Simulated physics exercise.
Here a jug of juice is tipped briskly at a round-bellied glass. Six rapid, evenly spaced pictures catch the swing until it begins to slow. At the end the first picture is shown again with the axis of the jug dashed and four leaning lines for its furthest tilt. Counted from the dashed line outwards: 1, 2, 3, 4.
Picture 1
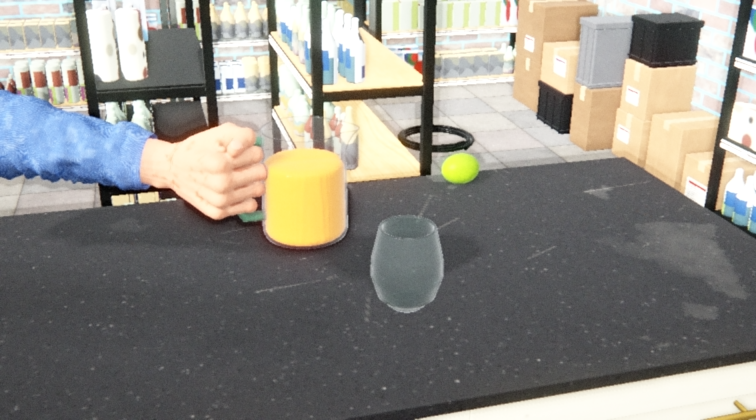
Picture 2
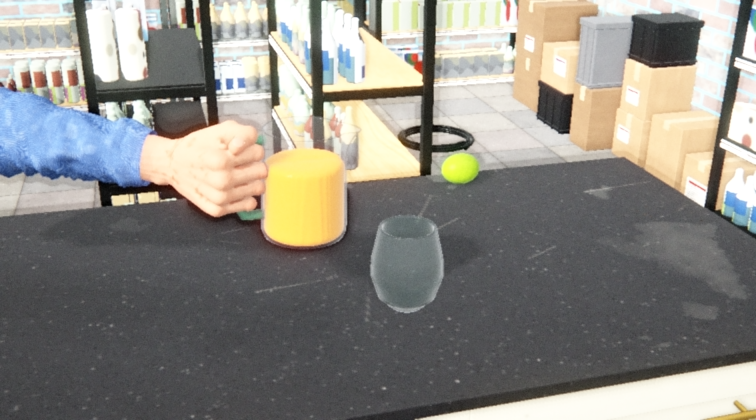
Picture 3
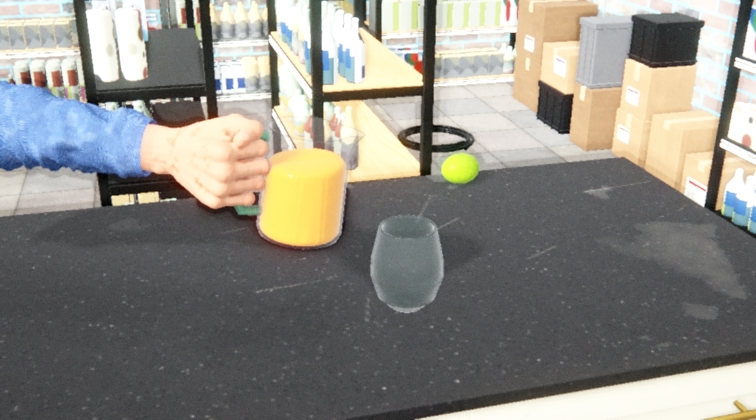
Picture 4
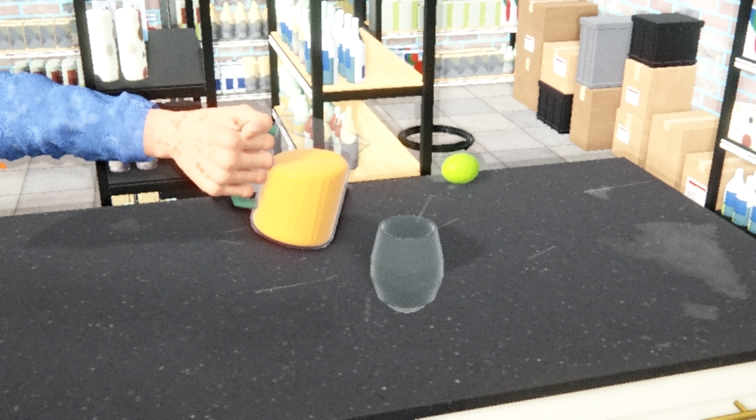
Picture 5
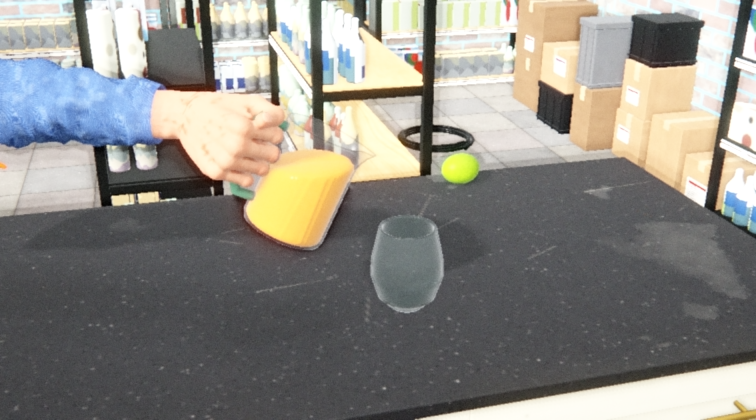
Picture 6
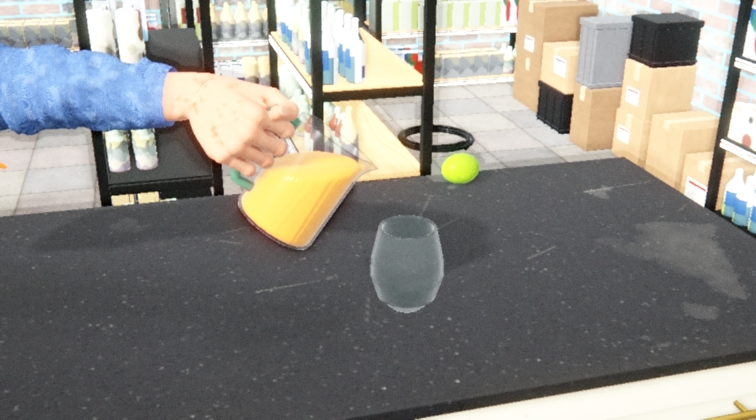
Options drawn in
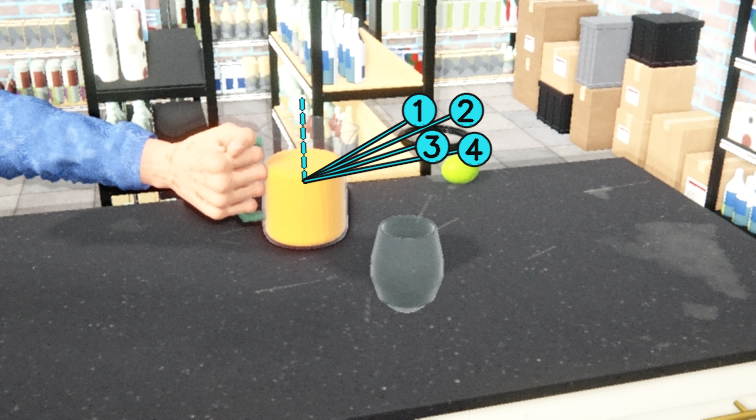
A jug of orange juice, gripped by a hand in a blue sleeve, stands upright on a dark speckled counter, then tilts steadily to the right toward an empty round-bellied glass, with no juice leaving it.
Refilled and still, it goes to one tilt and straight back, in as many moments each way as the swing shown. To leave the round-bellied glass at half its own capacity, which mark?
It is 2.
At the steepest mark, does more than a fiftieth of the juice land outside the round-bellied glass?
Yes, it does.
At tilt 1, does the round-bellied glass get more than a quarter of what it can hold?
Yes, it does.
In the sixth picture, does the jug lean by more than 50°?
No, it does not.
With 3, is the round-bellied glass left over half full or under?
Over half.
On the marked copy, 1 at (405, 121); 2 at (450, 116); 3 at (414, 146); 4 at (457, 151).
Choosing 1, the round-bellied glass ends with about 34 % of what it can hold.
Choosing 2, the round-bellied glass ends with about 50 % of what it can hold.
Choosing 3, the round-bellied glass ends with about 65 % of what it can hold.
Choosing 4, the round-bellied glass ends with about 66 % of what it can hold; 13 % of the juice is spilt.
